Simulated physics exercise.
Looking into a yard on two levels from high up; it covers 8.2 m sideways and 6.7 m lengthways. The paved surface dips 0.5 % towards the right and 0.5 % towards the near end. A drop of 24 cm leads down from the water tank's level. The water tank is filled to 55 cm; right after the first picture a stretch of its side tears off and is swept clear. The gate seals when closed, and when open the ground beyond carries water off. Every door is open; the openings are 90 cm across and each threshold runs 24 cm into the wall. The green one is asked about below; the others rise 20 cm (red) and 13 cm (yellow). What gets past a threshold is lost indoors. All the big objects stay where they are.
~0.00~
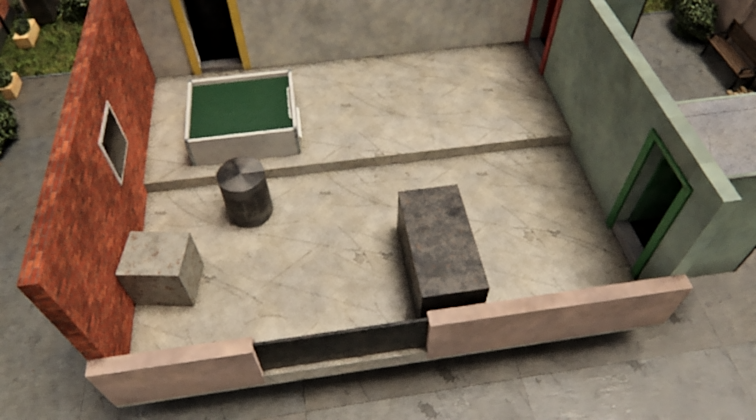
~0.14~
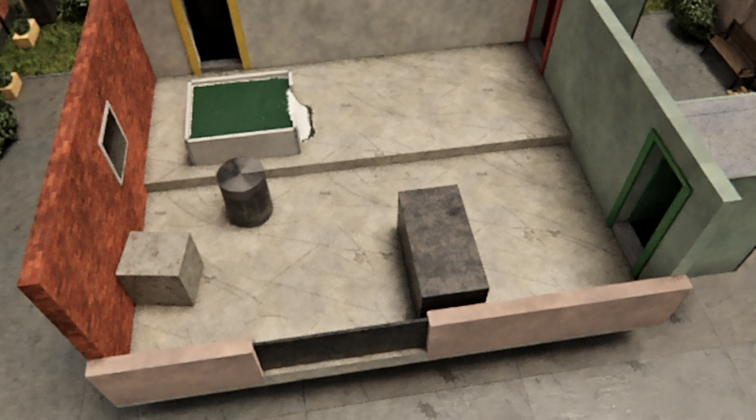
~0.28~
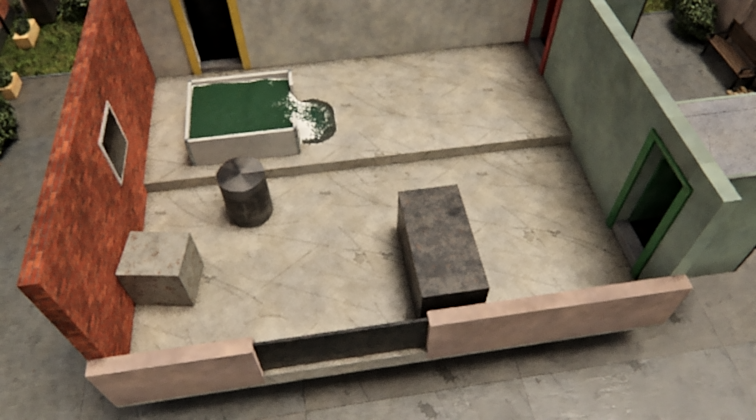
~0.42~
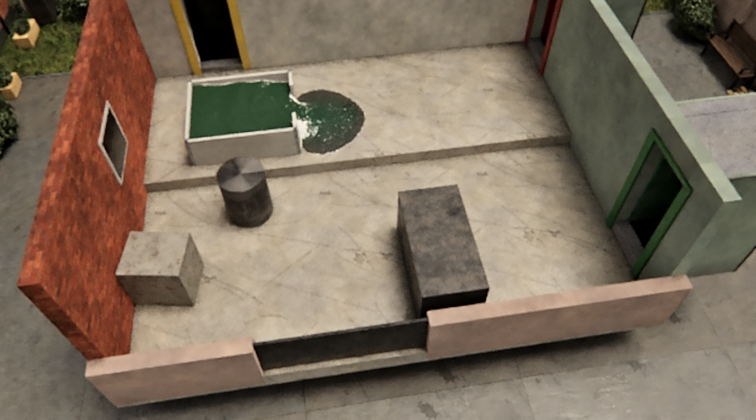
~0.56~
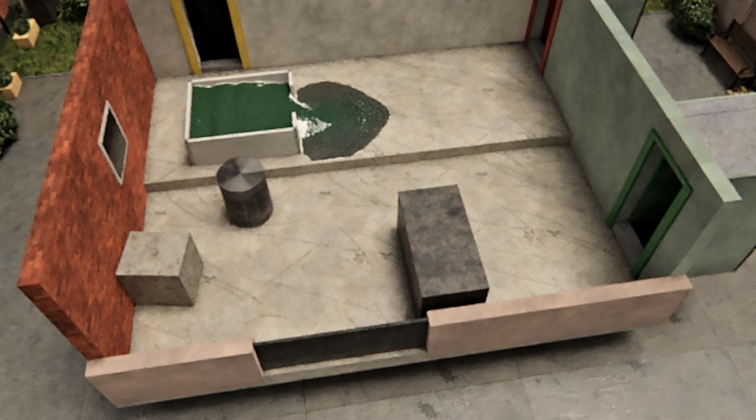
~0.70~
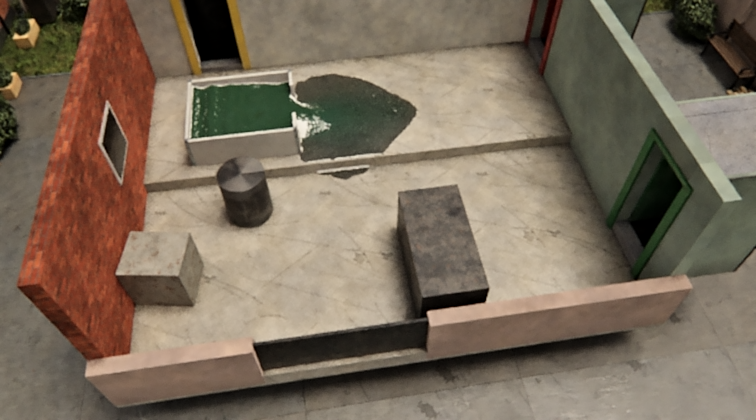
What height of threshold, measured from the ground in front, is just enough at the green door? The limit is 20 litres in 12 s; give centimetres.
Some 7.5 cm above the ground.
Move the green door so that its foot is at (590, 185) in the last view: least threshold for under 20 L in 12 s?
About 6.0 cm.
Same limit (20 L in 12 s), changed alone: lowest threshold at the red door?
About 14.0 cm at red.
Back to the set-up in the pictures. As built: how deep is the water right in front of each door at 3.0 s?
Depths in cm: Green 0, red 20, yellow 0.
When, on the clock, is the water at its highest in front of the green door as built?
Around 11.5 s.
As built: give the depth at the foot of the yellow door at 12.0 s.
About 0.0 cm.
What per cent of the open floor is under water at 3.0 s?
About 45 per cent.
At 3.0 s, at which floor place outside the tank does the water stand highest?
Around (527, 51).
After 1.4 s water covers 25 % of the floor, deepest (28 cm) near (306, 121); it has not reached the green door.
After 3.0 s water covers 45 % of the floor, deepest (24 cm) near (527, 51); it has not reached the green door.
After 12.0 s water covers 60 % of the floor, deepest (14 cm) near (590, 194); 12 cm at the green door, 0 litres in over its 22 cm threshold.
At the green door as built, the water arrived by 3.5 s and peaked near 12 cm at 11.6 s.
Run again over the same 12 s with other heights there, 40 litres in over 6 cm, 11 litres over 8.5 cm. The limit of 20 litres is kept from about 7.5 cm up.
